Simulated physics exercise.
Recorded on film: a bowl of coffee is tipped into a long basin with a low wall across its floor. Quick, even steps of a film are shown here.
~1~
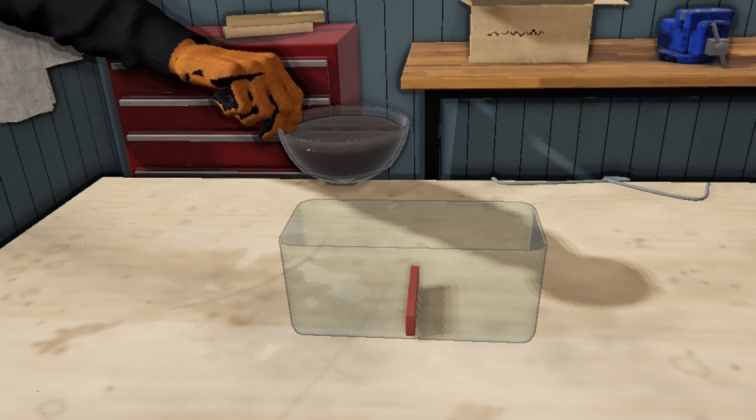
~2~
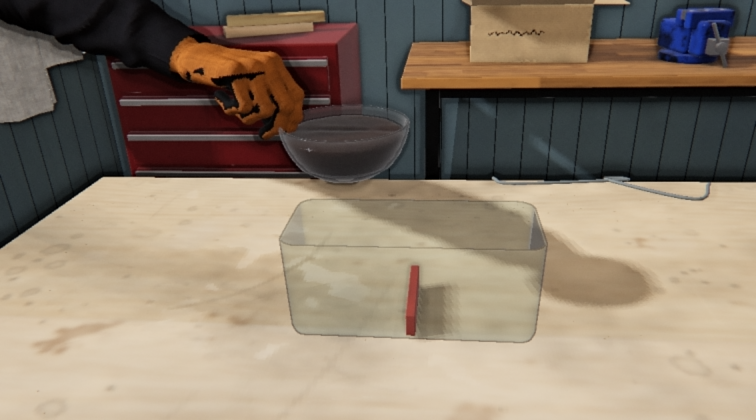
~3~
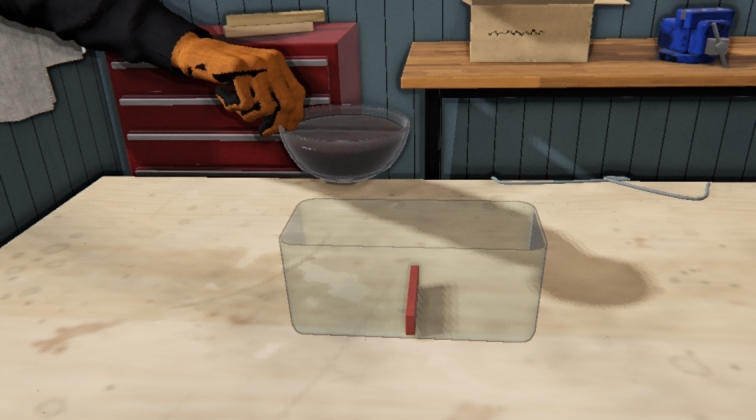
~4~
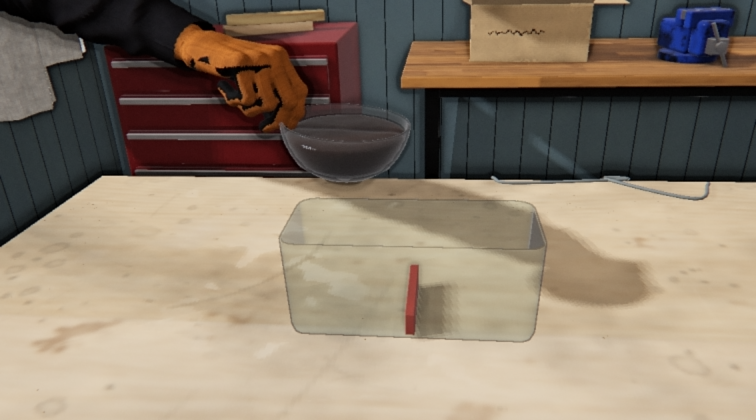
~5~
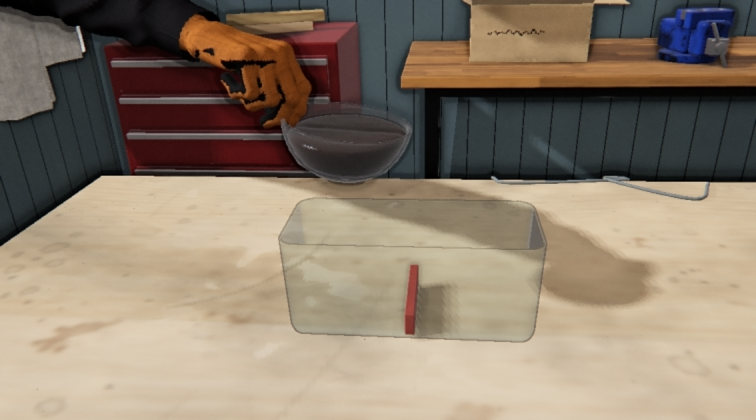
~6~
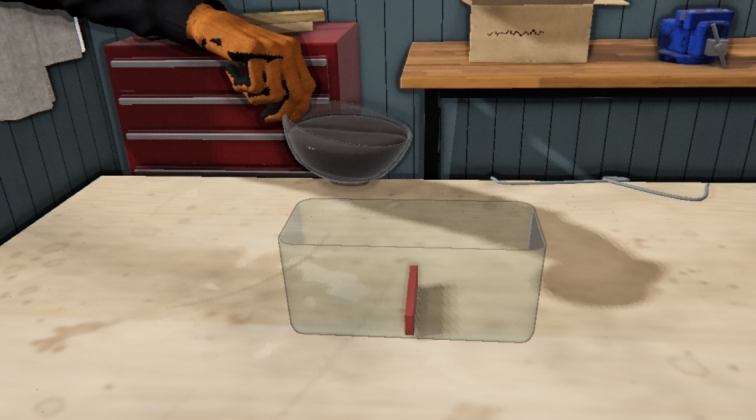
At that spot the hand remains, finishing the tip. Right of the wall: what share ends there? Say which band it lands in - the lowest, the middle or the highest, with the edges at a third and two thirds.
The share that settles right of the wall is larger than two thirds, as I see it.
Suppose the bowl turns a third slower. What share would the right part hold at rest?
About 80 per cent.
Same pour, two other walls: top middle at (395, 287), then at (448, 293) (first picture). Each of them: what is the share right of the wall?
It works out to around 90 per cent for the first and around 45 per cent for the second.
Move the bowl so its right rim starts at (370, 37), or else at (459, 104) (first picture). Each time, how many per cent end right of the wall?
First place gives some 70 %, second place some 75 %.
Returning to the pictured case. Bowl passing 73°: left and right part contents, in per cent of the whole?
Left: Roughly 0 %; right: Roughly 35 %.
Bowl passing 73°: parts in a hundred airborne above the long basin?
That works out near 35 percent.
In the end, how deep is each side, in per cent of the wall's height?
Left side roughly 20, right side roughly 80.
A moment on, the bowl is tipped part way and 29 per cent is still to pour, 0 is left of the wall and 36 right of it.
Next, the bowl is tipped right over and 0 per cent is still to pour, 18 is left of the wall and 80 right of it.
Then the bowl is tipped right over and 0 per cent is still to pour, 20 is left of the wall and 80 right of it.
Later the bowl is tipped right over and 0 per cent is still to pour, 21 is left of the wall and 79 right of it.
Finally, 21 per cent lies left of the wall, 79 right of it and 0 outside.
